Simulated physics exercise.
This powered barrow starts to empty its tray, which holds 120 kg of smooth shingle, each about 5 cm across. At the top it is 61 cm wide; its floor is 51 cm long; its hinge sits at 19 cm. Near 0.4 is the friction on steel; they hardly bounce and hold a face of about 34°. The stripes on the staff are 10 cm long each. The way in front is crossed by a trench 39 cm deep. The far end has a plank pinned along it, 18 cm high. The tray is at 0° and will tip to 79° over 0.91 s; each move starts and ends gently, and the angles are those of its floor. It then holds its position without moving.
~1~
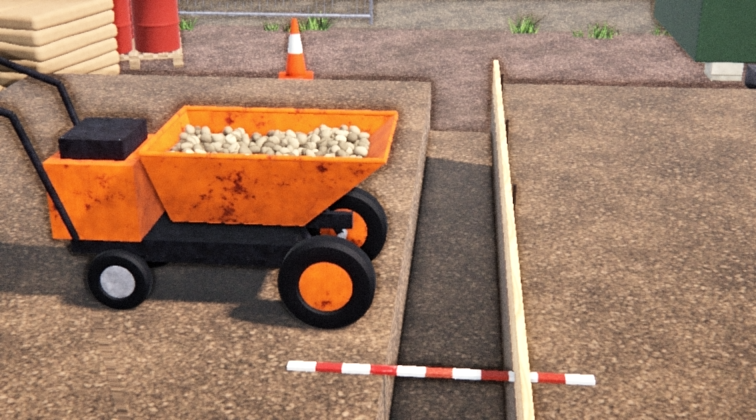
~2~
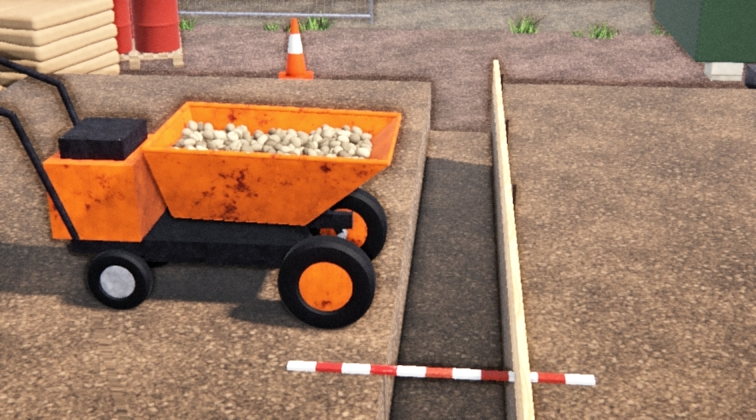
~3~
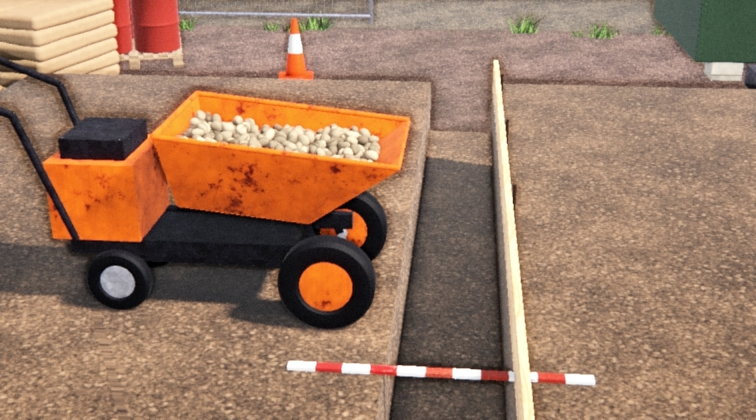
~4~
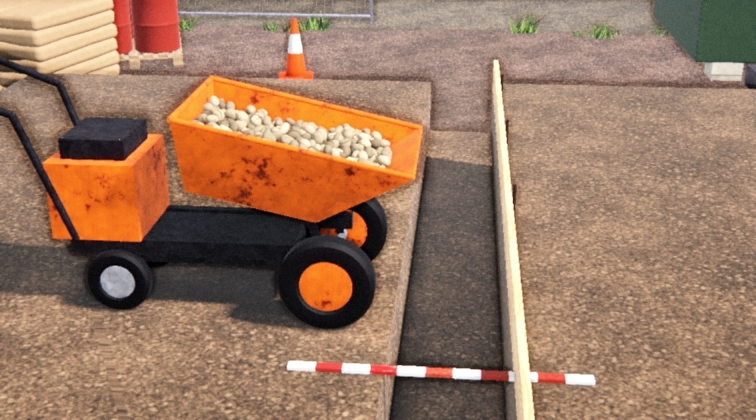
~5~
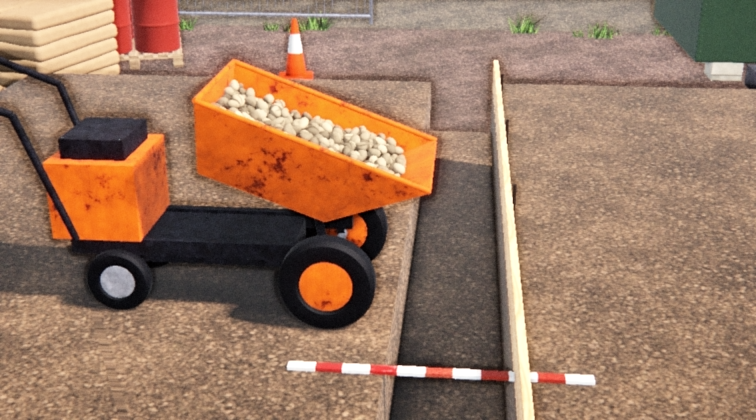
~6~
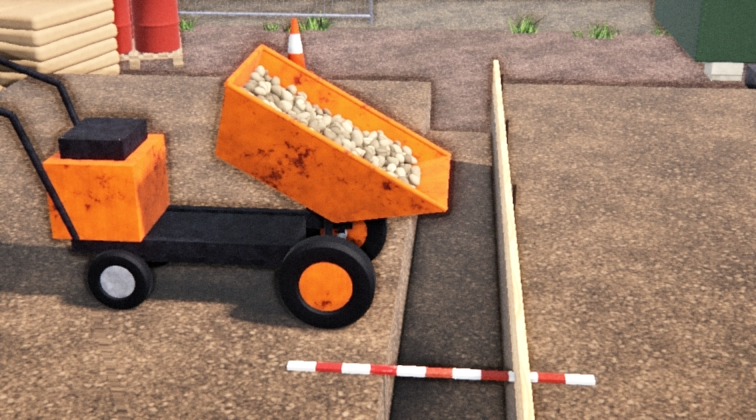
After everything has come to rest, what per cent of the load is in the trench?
I would say 82 percent.
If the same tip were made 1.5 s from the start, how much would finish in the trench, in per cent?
It'd be some 80 per cent.
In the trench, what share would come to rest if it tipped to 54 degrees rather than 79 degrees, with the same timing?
Roughly 55 per cent would end in the trench.
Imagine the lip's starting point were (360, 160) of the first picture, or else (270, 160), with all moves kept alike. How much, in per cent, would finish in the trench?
Result: Close to 100 then close to 90 per cent.
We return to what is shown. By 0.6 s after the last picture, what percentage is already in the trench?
By that moment, roughly 40 per cent of the load.
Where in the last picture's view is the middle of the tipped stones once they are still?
Near (476, 367).
Then, 0.3 s after the last picture the floor is at 66°, 100 % in the tray; the foremost stones are at (481, 259).
Then, 0.6 s after the last picture the floor is at 79°, 51 % in the tray, 38 % in the trench, 11 % past the trench; the foremost stones are at (596, 295).
Then, 1.0 s after the last picture the floor is at 79°, 12 % in the tray, 70 % in the trench, 18 % past the trench; the foremost stones are at (742, 305).
Then, 2.9 s after the last picture the floor is at 79°, 0 % in the tray, 82 % in the trench, 18 % past the trench; the foremost stones are past the picture's edge.
